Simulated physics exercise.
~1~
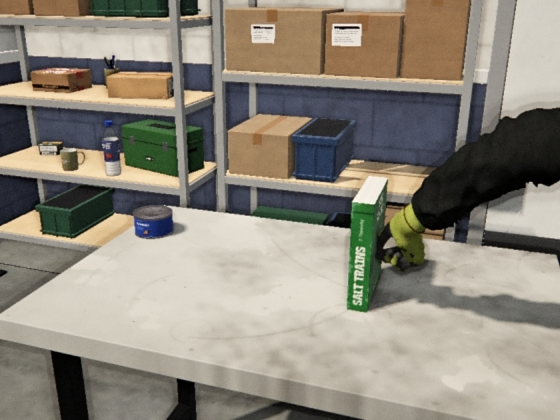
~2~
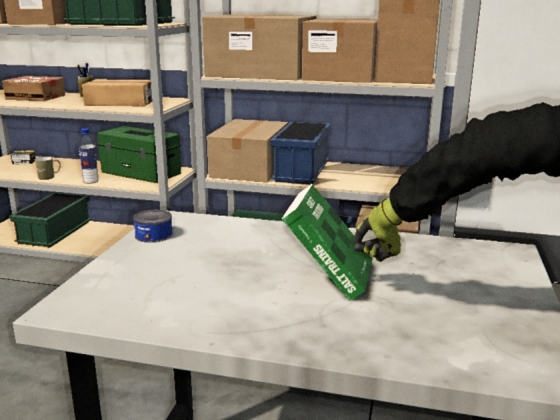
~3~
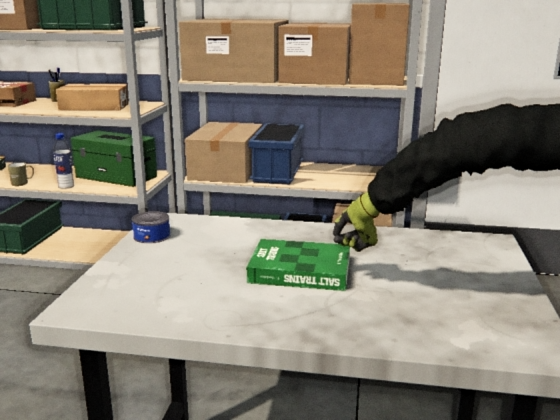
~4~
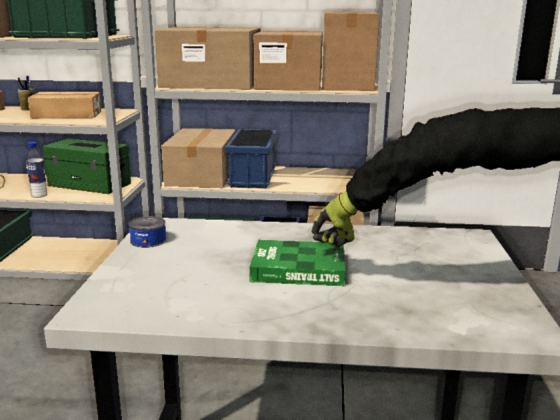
A green book stands upright on a pale table, with a gloved hand in a dark sleeve reaching in from the right and a small blue tub sitting toward the back left. The hand pushes the book, which tips to the left, leaning steeply over the tabletop. It topples the rest of the way and lands on its side, while the fingers hover close behind it. The view drifts slightly sideways, shifting the shelves of boxes beyond. At the end the book lies still on the table, and the blue tub remains in its place.
